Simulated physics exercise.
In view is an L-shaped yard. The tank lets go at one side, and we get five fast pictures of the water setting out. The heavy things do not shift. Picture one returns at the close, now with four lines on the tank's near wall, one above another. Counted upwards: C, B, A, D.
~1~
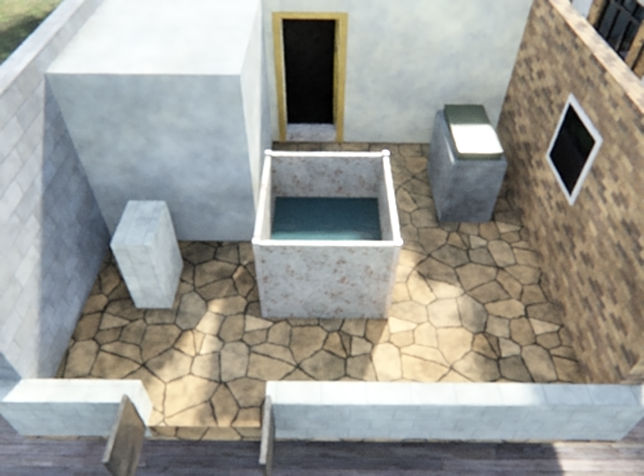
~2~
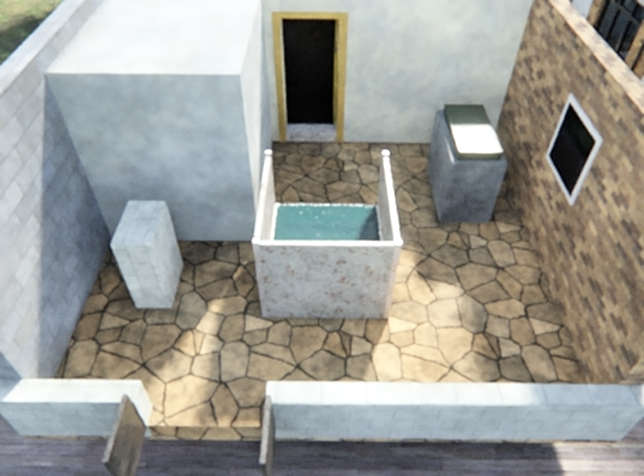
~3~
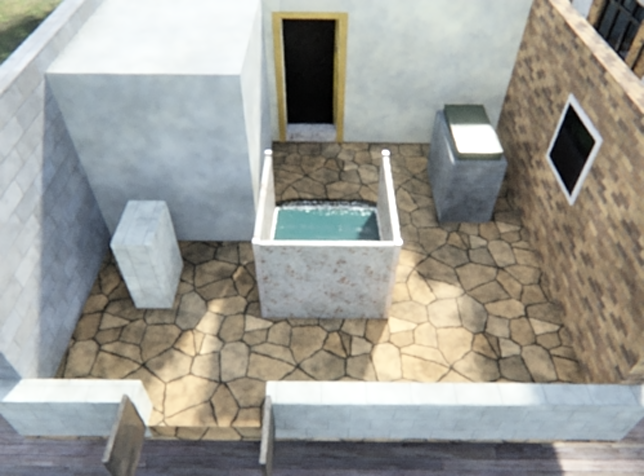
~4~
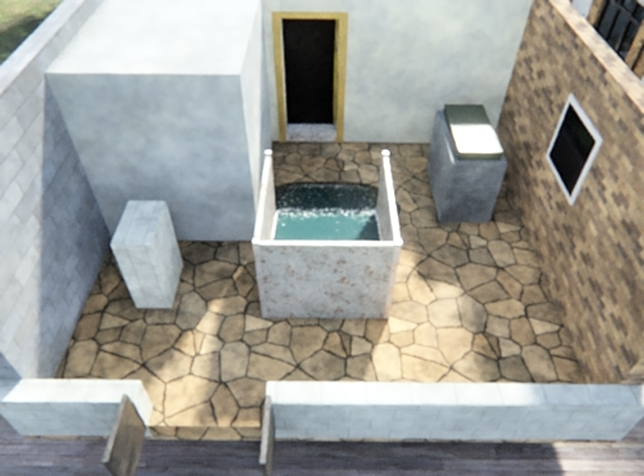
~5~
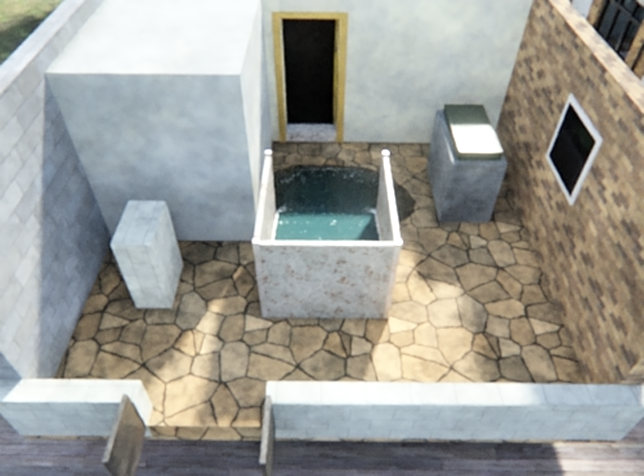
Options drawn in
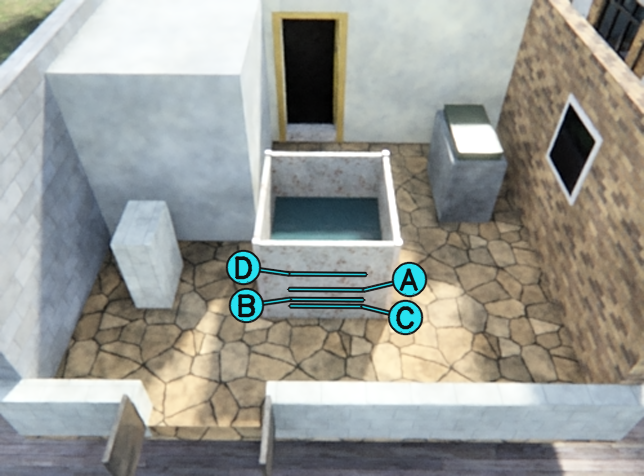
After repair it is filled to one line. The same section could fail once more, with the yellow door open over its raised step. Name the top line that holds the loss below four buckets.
The limit is B.
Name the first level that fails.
A it is.
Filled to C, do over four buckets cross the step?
No, not at all.
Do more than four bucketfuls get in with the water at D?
Yes.
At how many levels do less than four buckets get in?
Two.
In cyan, A at (326, 289); B at (326, 299); C at (326, 306); D at (327, 274); from the bottom up C, B, A, D.
For level A, about 11 bucketfuls get in.
For level B, a bucket or two gets in.
For level C, nothing gets over.
For level D, dozens of bucketfuls pour in.
